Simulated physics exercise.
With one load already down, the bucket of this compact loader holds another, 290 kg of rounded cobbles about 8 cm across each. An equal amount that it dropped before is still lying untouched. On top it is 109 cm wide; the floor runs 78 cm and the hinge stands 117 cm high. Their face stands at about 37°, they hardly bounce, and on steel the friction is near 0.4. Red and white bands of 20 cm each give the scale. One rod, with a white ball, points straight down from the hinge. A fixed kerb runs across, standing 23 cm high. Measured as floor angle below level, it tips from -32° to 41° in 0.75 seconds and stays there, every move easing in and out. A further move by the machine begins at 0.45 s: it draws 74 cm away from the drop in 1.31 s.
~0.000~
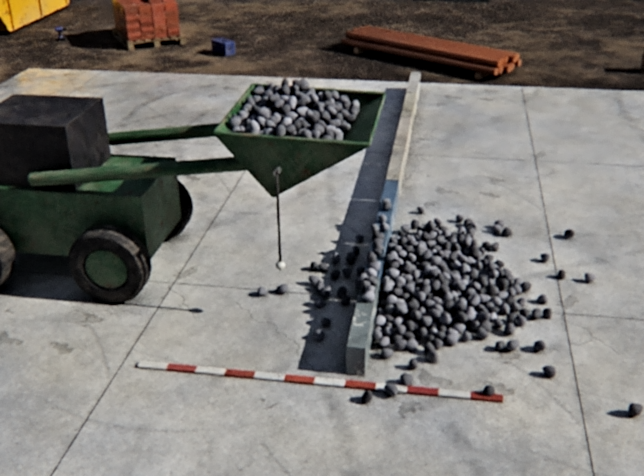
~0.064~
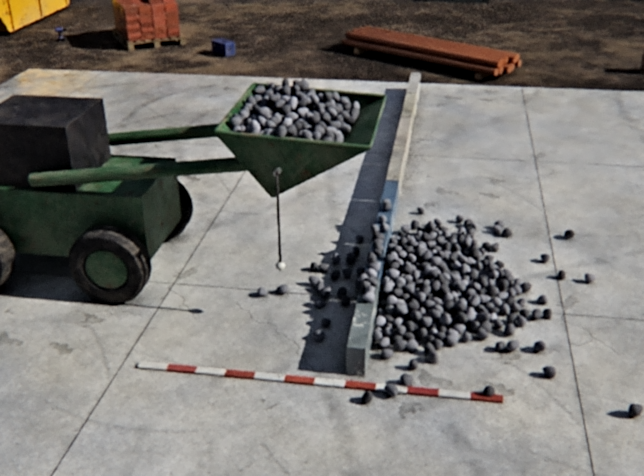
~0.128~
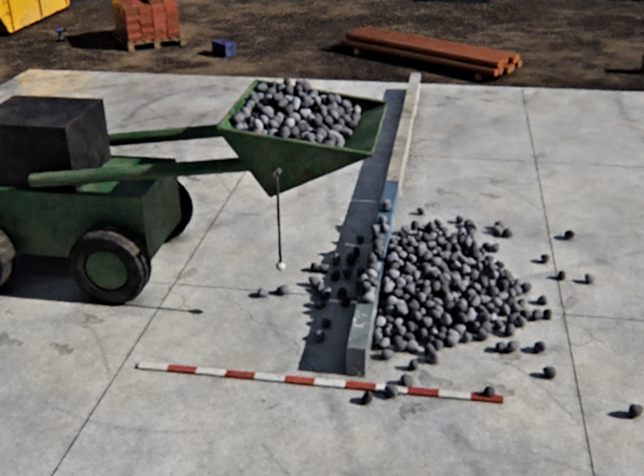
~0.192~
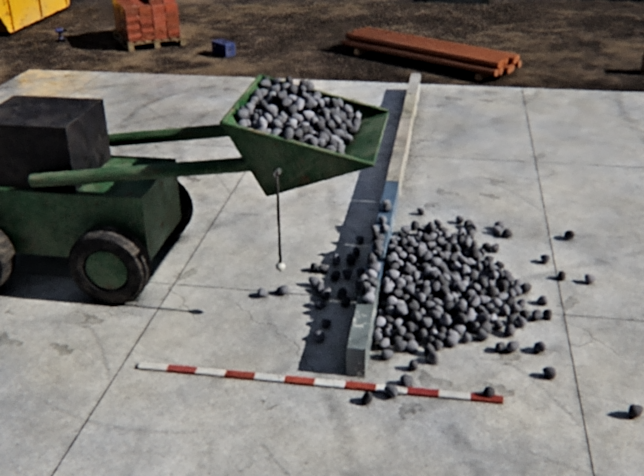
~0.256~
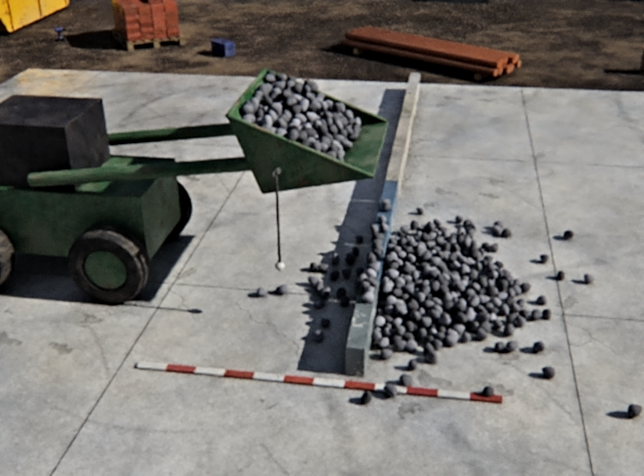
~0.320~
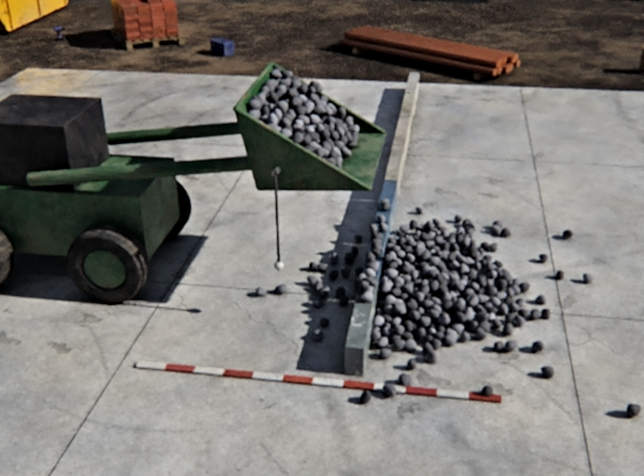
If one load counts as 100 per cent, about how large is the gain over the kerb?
Around 19 per cent.
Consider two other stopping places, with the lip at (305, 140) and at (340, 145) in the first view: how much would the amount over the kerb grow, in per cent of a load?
Roughly 0 and 0 percent, in that order.
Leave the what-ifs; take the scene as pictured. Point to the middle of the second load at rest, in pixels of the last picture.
The centre sits about (344, 270).
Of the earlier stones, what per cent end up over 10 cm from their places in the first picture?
The answer is about 5 per cent.
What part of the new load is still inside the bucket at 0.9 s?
About 50 per cent is held.
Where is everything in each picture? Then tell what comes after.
In the first picture, the bucket is at -32°, its lip at (369, 145); the top of the load is at (287, 90). The earlier load is highest near (376, 250), 27 cm above ground level, 9 % on this side of the kerb, 91 % over the kerb.
In the second picture, the bucket is at -30°, its lip at (370, 148); the top of the load is at (288, 90); the stones move at 0.2 m/s on average.
In the third picture, lip at (372, 155), floor tilted -26°, highest stones at (287, 92); the stones move at 0.3 m/s on average.
In the fourth picture, lip at (374, 165), floor tilted -20°, highest stones at (280, 88); the stones move at 0.4 m/s on average.
In the fifth picture, lip at (373, 177), floor tilted -12°, highest stones at (276, 85); the stones move at 0.5 m/s on average.
In the sixth picture, lip at (371, 190), floor tilted -3°, highest stones at (277, 82); the stones move at 0.5 m/s on average.
After 0.6 s the floor is at 29°; in per cent of one load, 100 in the bucket, 9 on this side of the kerb, 91 over the kerb; the foremost stones are at (565, 299).
After 0.9 s the floor is at 41°; in per cent of one load, 48 in the bucket, 61 on this side of the kerb, 91 over the kerb; the foremost stones are at (565, 299).
After 2.2 s the floor is at 41°; in per cent of one load, 0 in the bucket, 90 on this side of the kerb, 110 over the kerb; the foremost stones are at (563, 284).
After 4.7 s the floor is at 41°; in per cent of one load, 0 in the bucket, 90 on this side of the kerb, 110 over the kerb; the foremost stones are at (563, 284). Net gain over the kerb, 19.
